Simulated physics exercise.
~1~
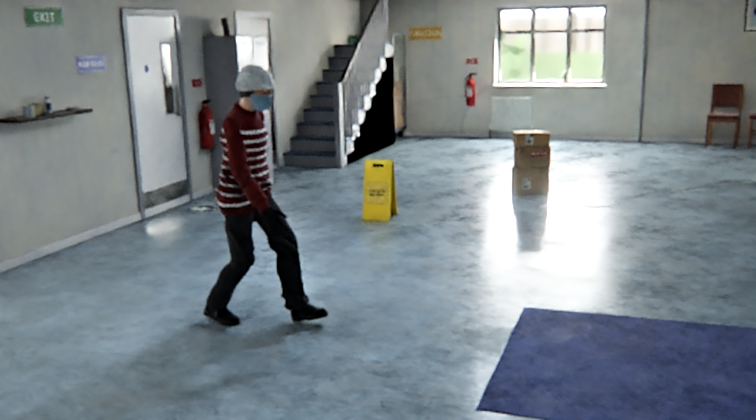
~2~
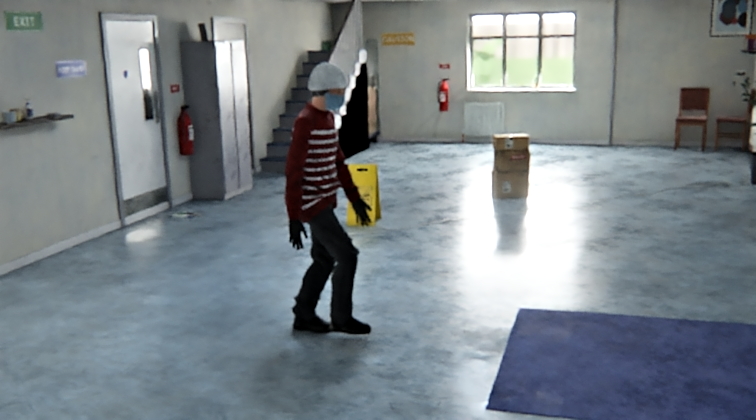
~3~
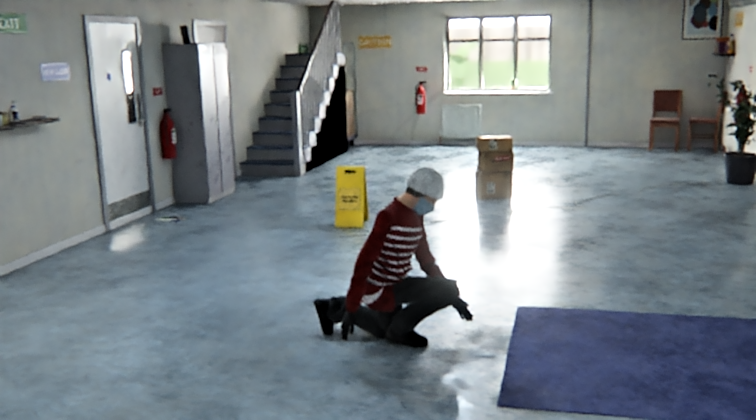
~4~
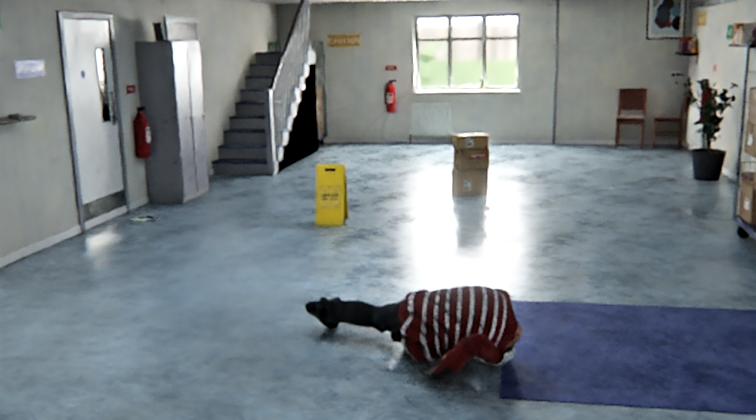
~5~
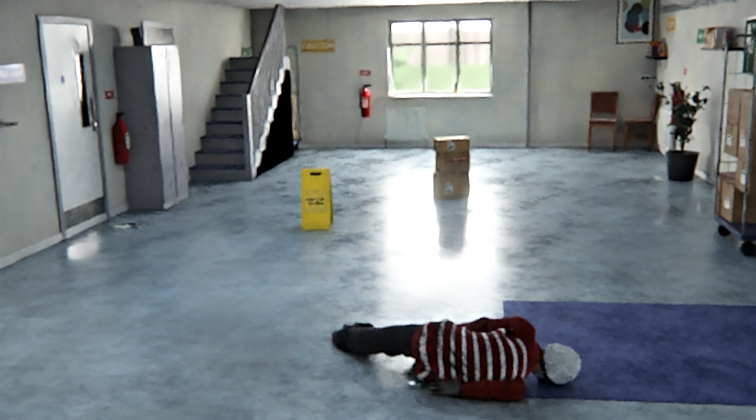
A wide, grey-floored hall is seen from slightly above, the view drifting sideways, with a white door, lockers and a staircase at left, a window at the back, and a yellow floor sign and stacked brown boxes mid-room. A person in a pale cap, face covering, red-and-white striped top and dark trousers walks right, empty-handed, toward a blue mat. The walker's knees fold and the body sinks low, then pitches forward onto the floor. It ends lying face down, head over the mat's near edge, hips short of it.
